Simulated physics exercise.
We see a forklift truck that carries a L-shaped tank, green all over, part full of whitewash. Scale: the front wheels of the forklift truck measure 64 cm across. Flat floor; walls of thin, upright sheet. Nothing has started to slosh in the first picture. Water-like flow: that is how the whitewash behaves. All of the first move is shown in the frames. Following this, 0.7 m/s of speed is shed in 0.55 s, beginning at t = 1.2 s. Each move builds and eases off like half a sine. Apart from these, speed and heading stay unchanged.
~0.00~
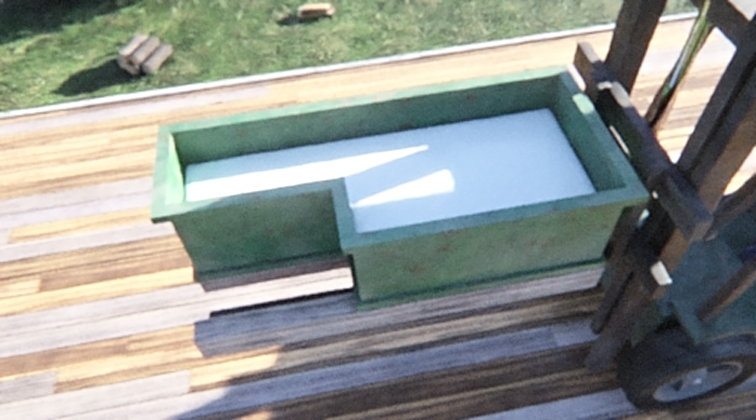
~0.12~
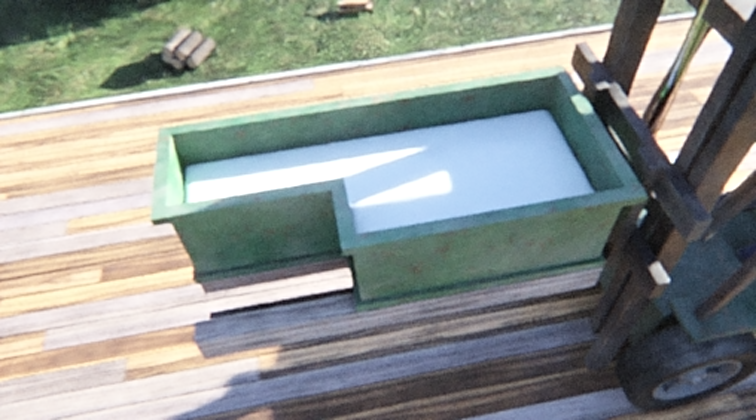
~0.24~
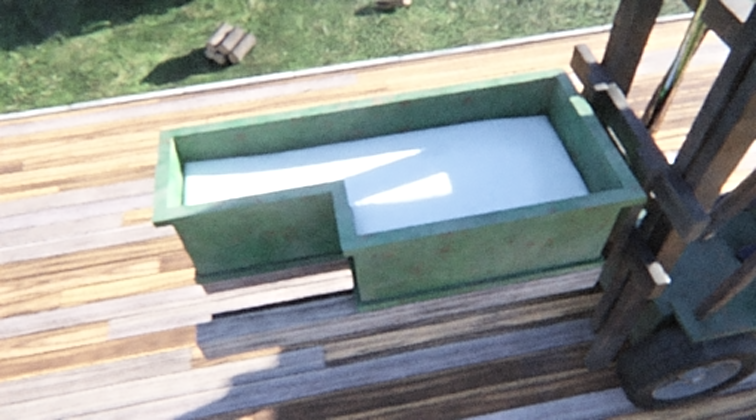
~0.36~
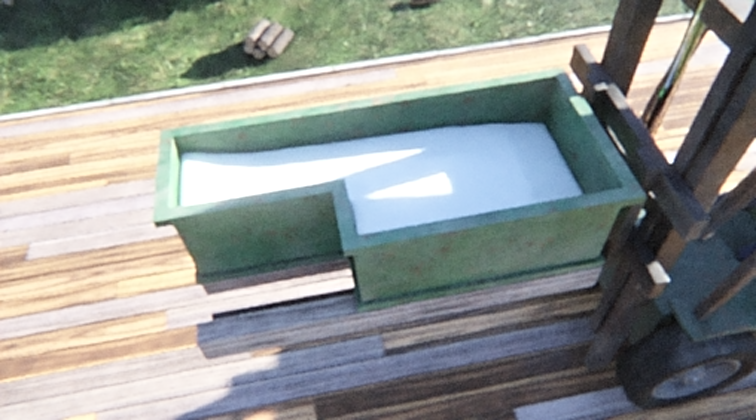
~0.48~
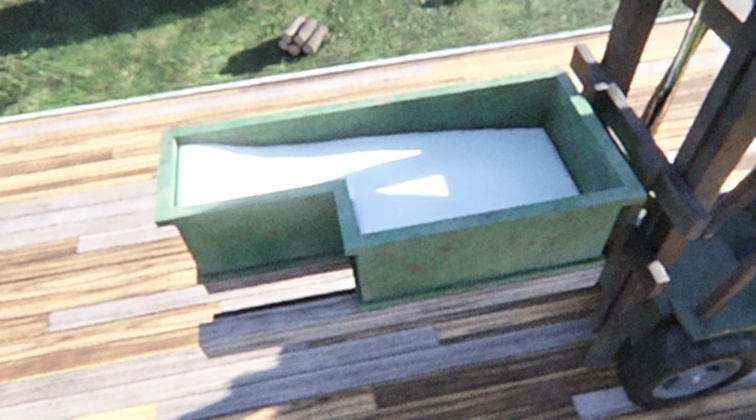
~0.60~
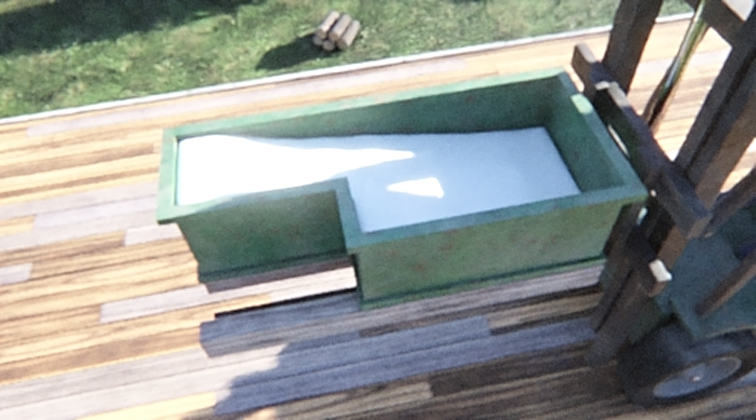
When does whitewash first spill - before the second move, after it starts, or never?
Never.
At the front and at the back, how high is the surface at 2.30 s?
Close to 36 cm in front, close to 20 cm behind.
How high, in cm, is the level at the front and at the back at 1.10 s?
It reads roughly 30 cm up front and 22 cm at the back.
Then, 1.10 s in, front 31 cm, middle 22 cm, back 21 cm above the floor; no loss so far.
Then, 1.60 s in, front 24 cm, middle 23 cm, back 22 cm above the floor; no loss so far.
Then, 2.30 s in, front 36 cm, middle 20 cm, back 20 cm above the floor; no loss so far.
Then, 4.74 s in, there is no loss.
